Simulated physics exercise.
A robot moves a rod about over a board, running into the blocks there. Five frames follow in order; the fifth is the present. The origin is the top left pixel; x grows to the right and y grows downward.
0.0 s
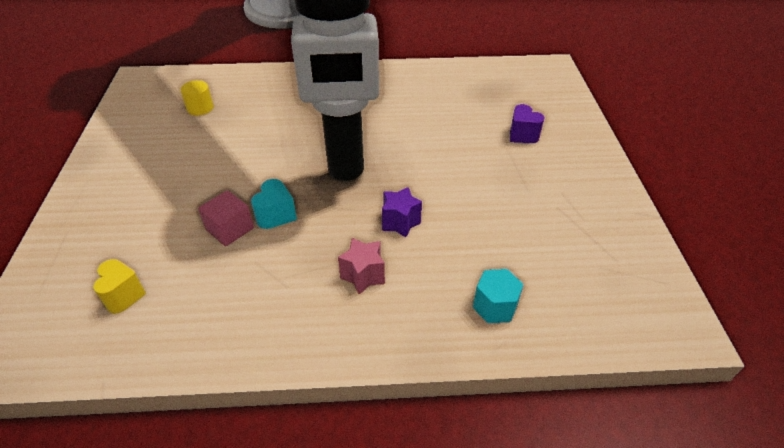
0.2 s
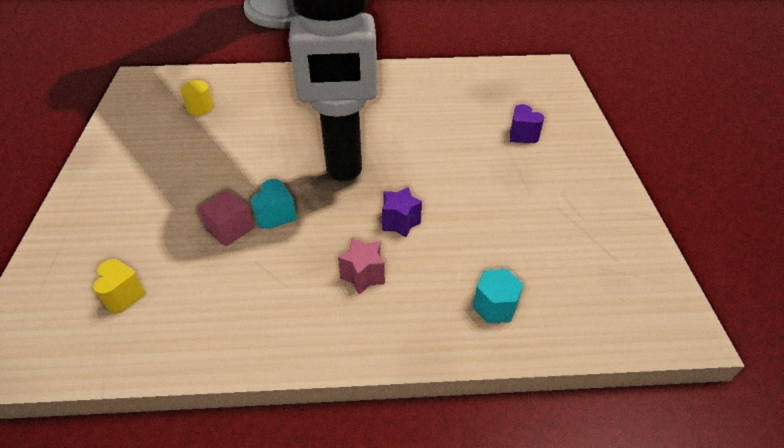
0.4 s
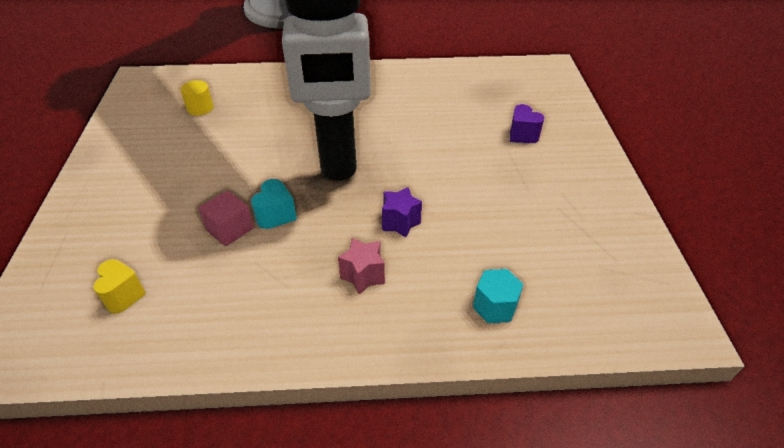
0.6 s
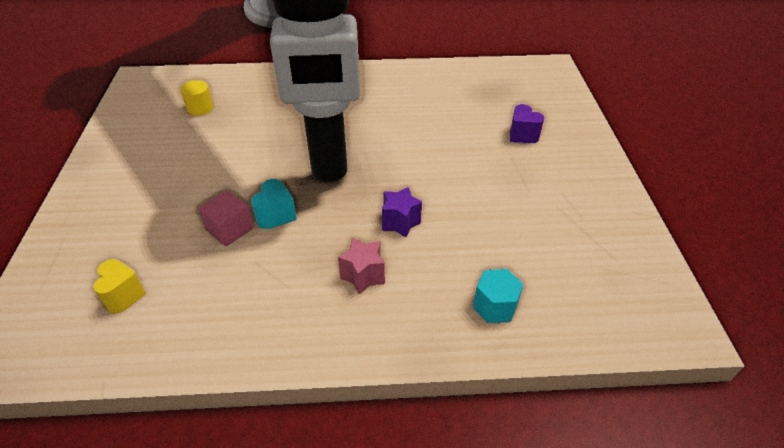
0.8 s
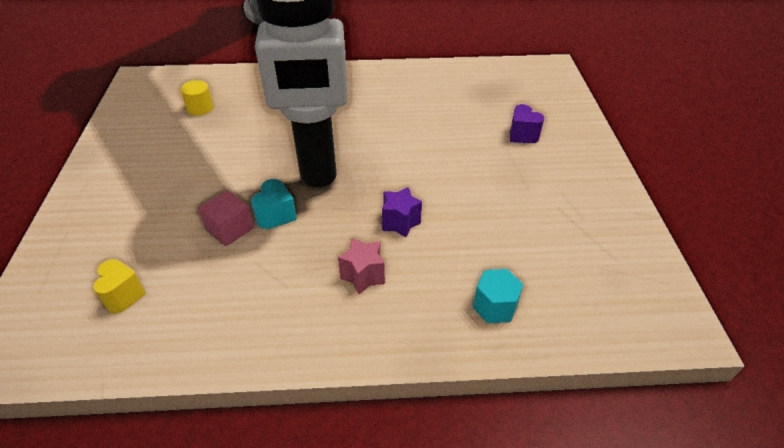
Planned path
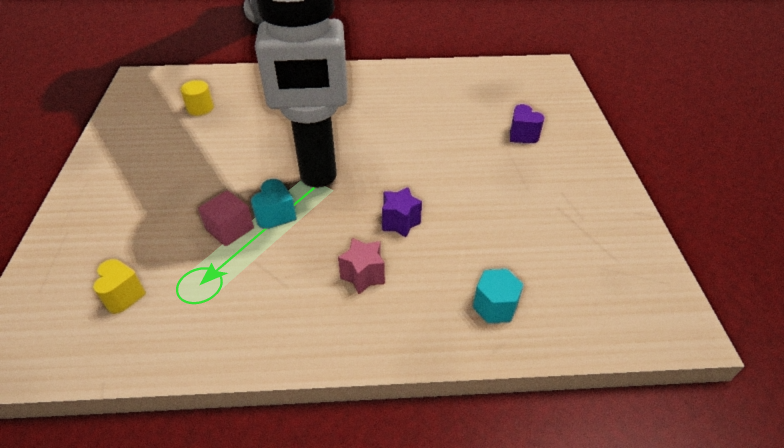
At the start, a robot's black rod stands on a wooden board among scattered yellow, purple, pink and turquoise blocks, to the right of a turquoise heart-shaped one. The rod stays almost still, then slides a short way left, drawing nearer to that heart, while the blocks all remain in place.
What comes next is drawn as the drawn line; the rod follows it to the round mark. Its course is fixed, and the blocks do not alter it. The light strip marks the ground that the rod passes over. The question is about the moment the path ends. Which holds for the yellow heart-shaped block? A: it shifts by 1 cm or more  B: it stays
Choice B: It stays.
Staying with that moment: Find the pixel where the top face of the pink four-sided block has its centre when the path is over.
That would be at about pixel (196, 217).
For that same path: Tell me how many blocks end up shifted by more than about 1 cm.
Shifted over 1 cm: Two.
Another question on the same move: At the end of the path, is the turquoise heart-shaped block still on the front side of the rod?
Yes
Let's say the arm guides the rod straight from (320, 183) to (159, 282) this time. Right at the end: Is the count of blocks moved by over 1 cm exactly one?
Going by the path, no.
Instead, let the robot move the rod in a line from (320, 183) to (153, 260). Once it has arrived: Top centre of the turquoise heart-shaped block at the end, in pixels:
Its top middle is near (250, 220).
Path on the board, from (320, 183) to (200, 285).
The first path, step by step. One third of the way, rod at (282, 207); pink four-sided block at (216, 212), turned 40° clockwise; turquoise heart-shaped block at (252, 212), turned 20° anticlockwise.
Two thirds of the way, rod at (242, 241); pink four-sided block at (196, 217), turned 70° clockwise; turquoise heart-shaped block at (209, 250), turned 20° anticlockwise.
At the end, rod at (197, 279); yellow heart-shaped block in place; pink four-sided block at (196, 217), turned 70° clockwise; turquoise heart-shaped block at (161, 294), turned 35° anticlockwise.
